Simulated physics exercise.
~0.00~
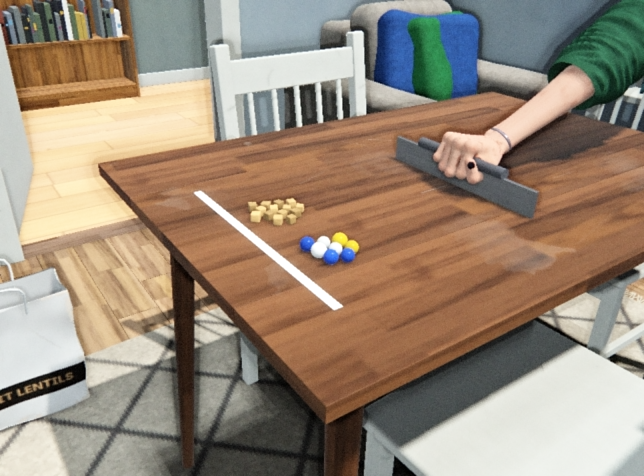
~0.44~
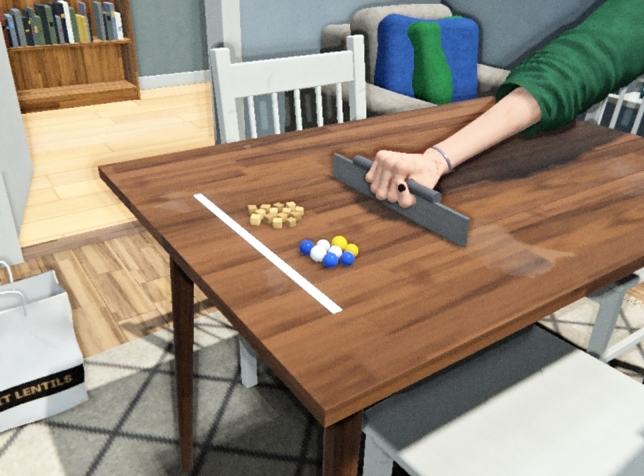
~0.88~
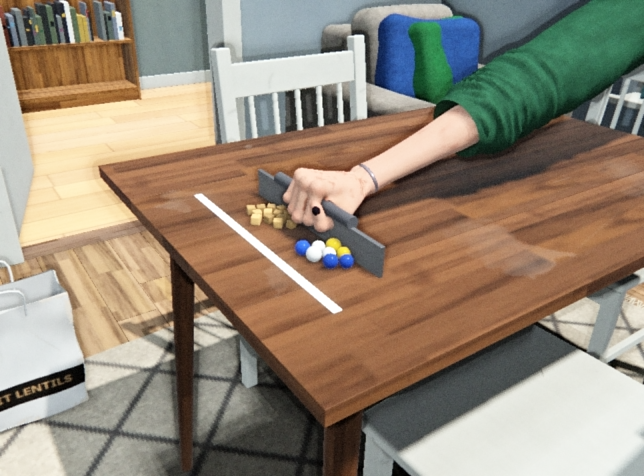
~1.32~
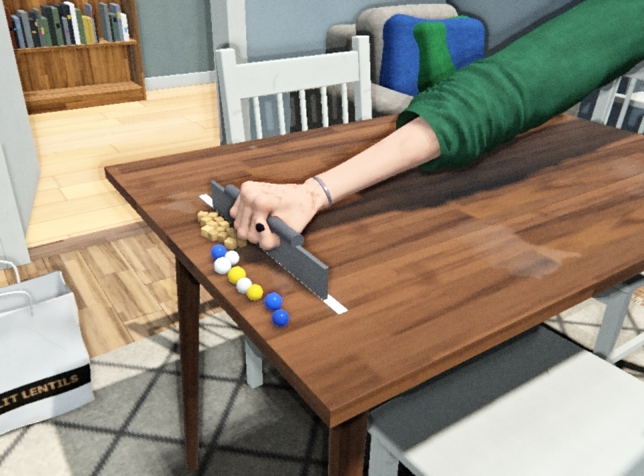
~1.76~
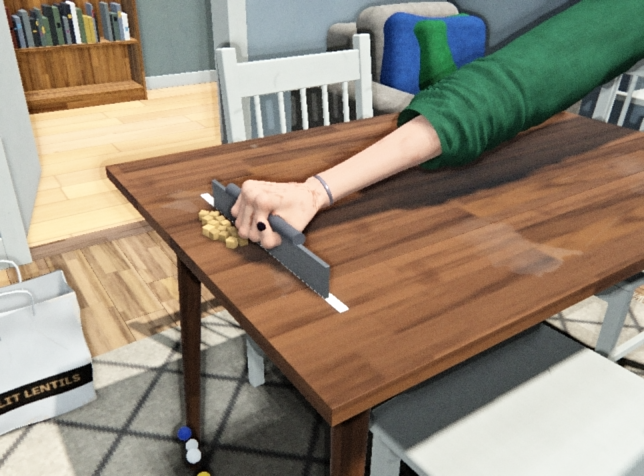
We see a hand in a green sleeve push a dark scraper leftward across a wooden table, sweeping small tan pieces and coloured balls past white tape. The scraper stops at the tape; the balls roll on and drop off the edge, while the tan pieces stay on the table.
